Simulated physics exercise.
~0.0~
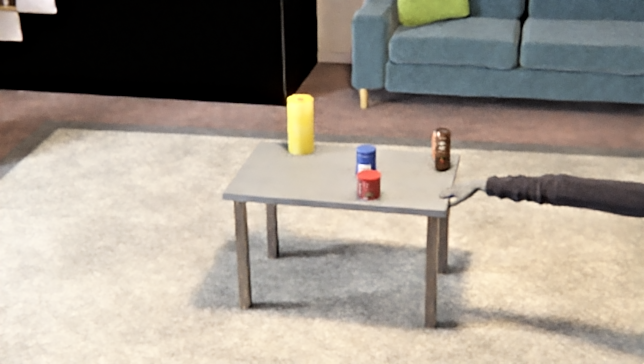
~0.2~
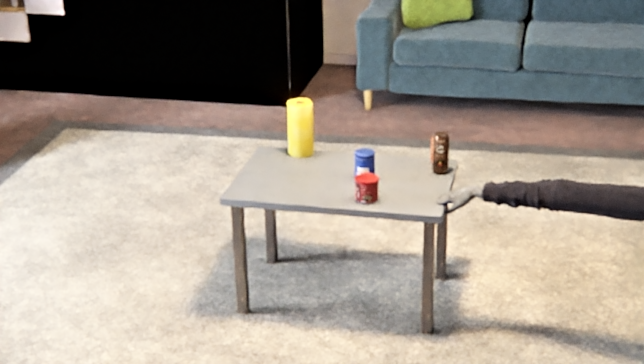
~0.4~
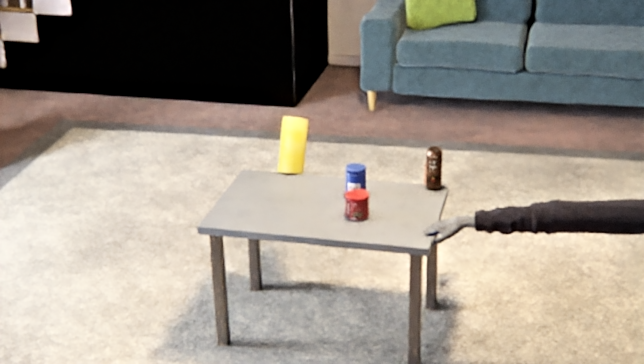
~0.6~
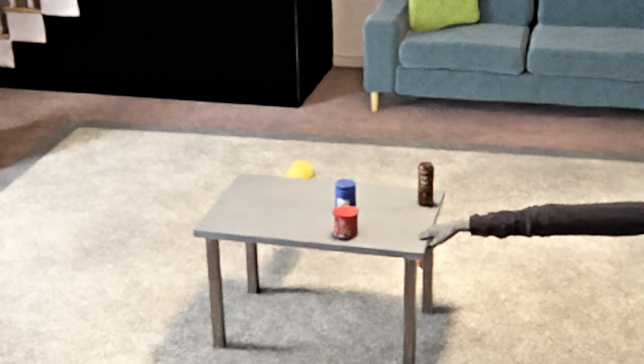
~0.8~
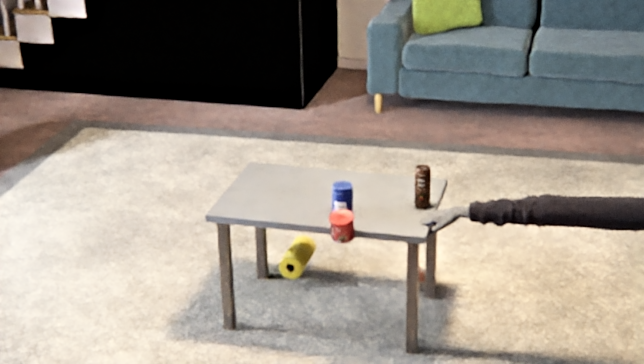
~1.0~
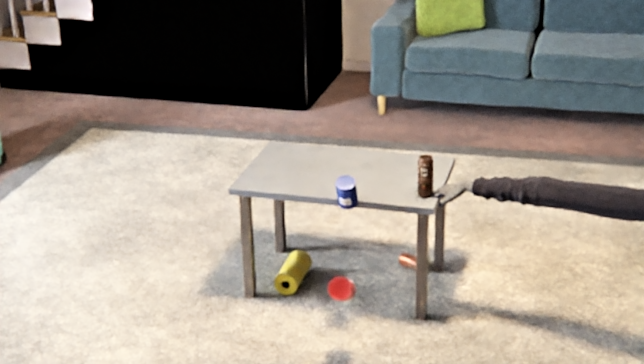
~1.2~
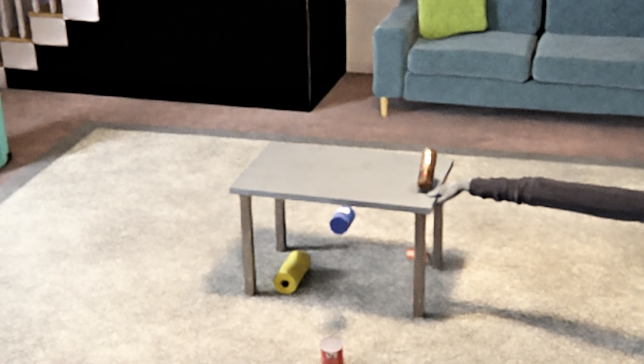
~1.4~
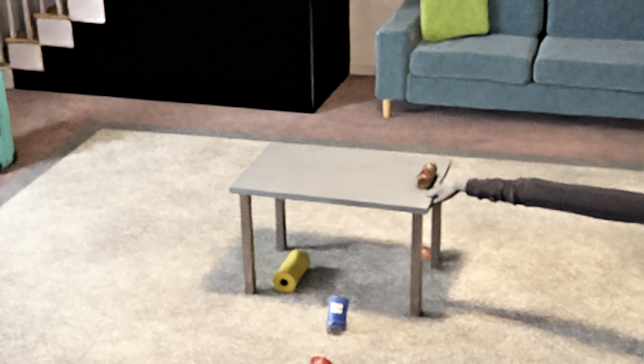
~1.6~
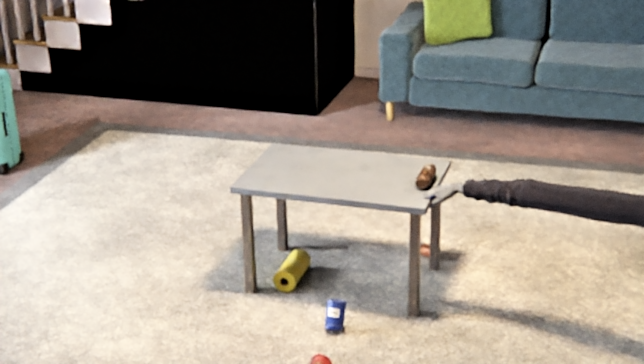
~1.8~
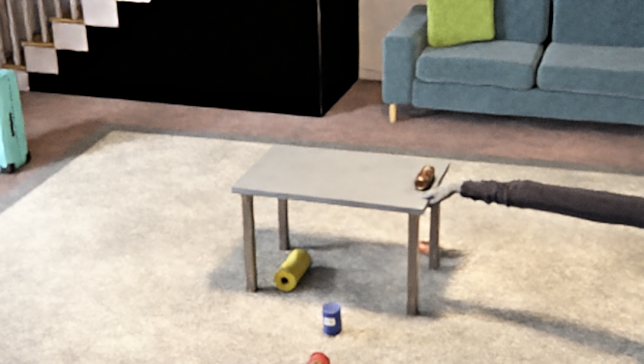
Gripper arm jerking a small grey table forward and back, spilling yellow, red, orange and blue containers, leaving a brown one toppled on top.
